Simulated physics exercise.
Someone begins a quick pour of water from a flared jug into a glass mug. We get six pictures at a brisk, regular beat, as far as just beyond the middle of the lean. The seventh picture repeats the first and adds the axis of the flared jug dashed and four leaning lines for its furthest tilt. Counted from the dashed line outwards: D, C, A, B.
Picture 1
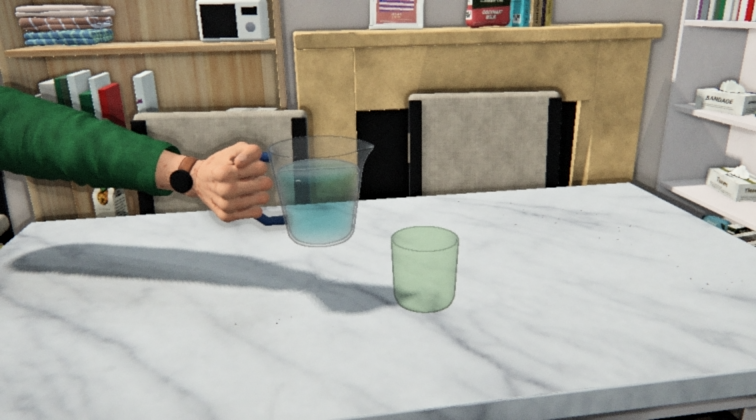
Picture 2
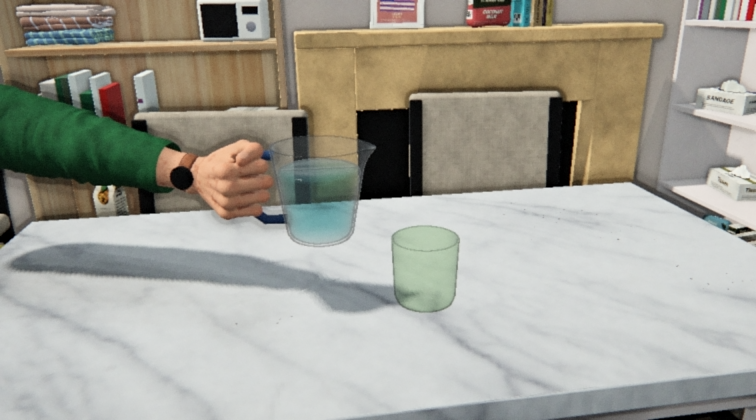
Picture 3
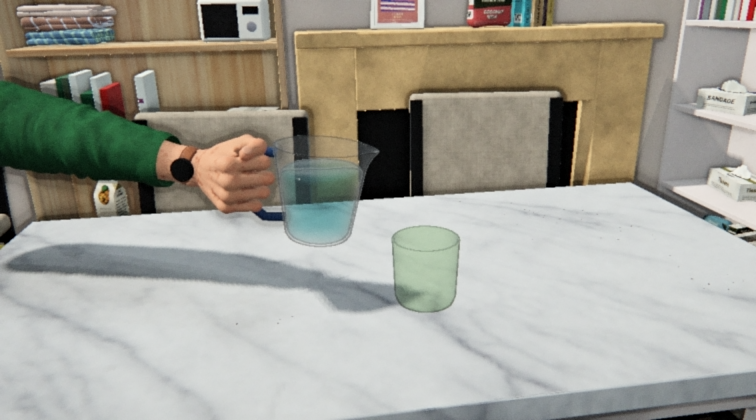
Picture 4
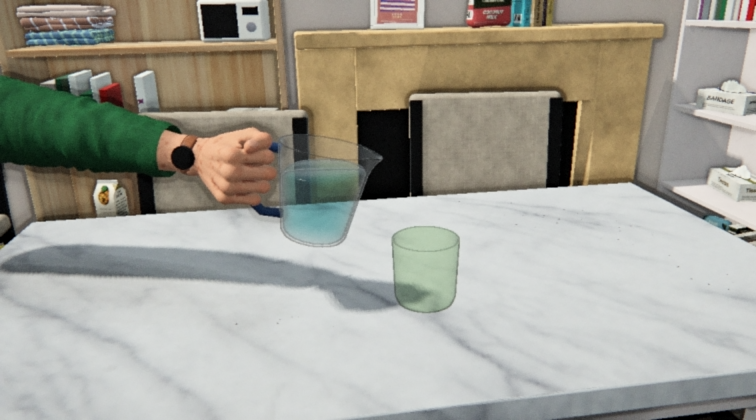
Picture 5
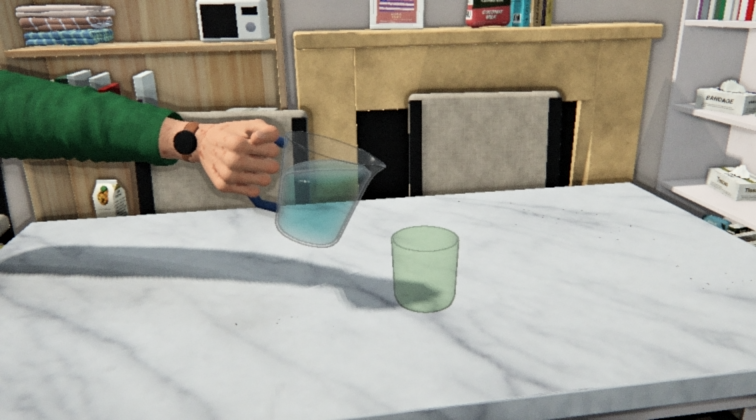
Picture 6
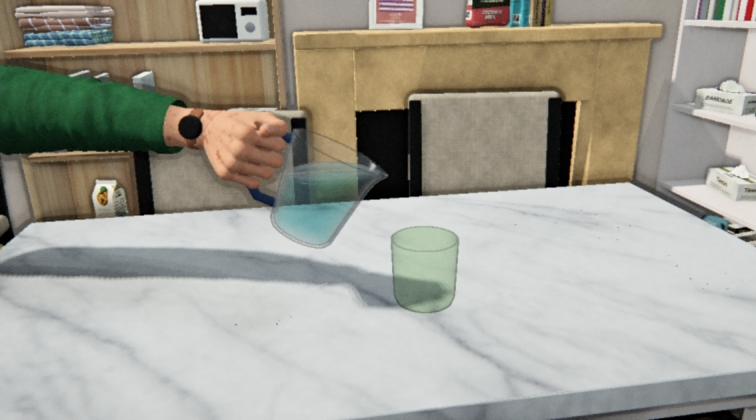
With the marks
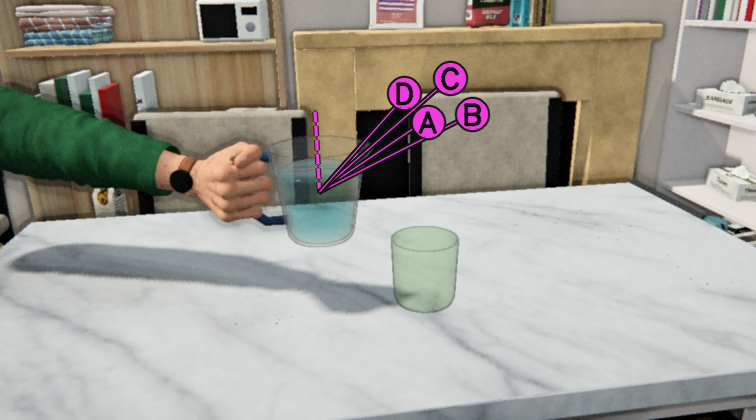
A hand in a green sleeve and dark round watch holds a clear flared jug of bluish water by its blue handle, left of an empty green-tinted glass on a white marble table. The fixed, slightly raised view faces a tan fireplace, grey-backed chairs and shelves either side. The jug begins upright, then tilts steadily rightward as the wrist lifts, its lip lowering while the water stays inside.
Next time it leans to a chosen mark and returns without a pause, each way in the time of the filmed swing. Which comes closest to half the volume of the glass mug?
I would pick mark A.
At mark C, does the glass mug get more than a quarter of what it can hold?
Yes.
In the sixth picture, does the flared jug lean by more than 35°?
No.
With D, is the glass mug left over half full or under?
Under half.
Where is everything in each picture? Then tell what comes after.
In the first frame, upright, lip at (372, 146); rim of the glass mug round (425, 238); nothing has left yet.
In the second frame, upright, lip at (374, 147); nothing has left yet.
In the third frame, tipped about 5°, lip at (377, 151); nothing has left yet.
In the fourth frame, tipped about 12°, lip at (381, 157); nothing has left yet.
In the fifth frame, tipped about 19°, lip at (384, 165); nothing has left yet.
In the sixth frame, tipped about 27°, lip at (386, 174); nothing has left yet.
In magenta, A at (412, 129); B at (456, 121); C at (437, 89); D at (394, 107).
With A, the glass mug ends with about 50 % of what it can hold.
With B, the glass mug ends with about 67 % of what it can hold.
With C, the glass mug ends with about 35 % of what it can hold.
With D, the glass mug ends with about 22 % of what it can hold.
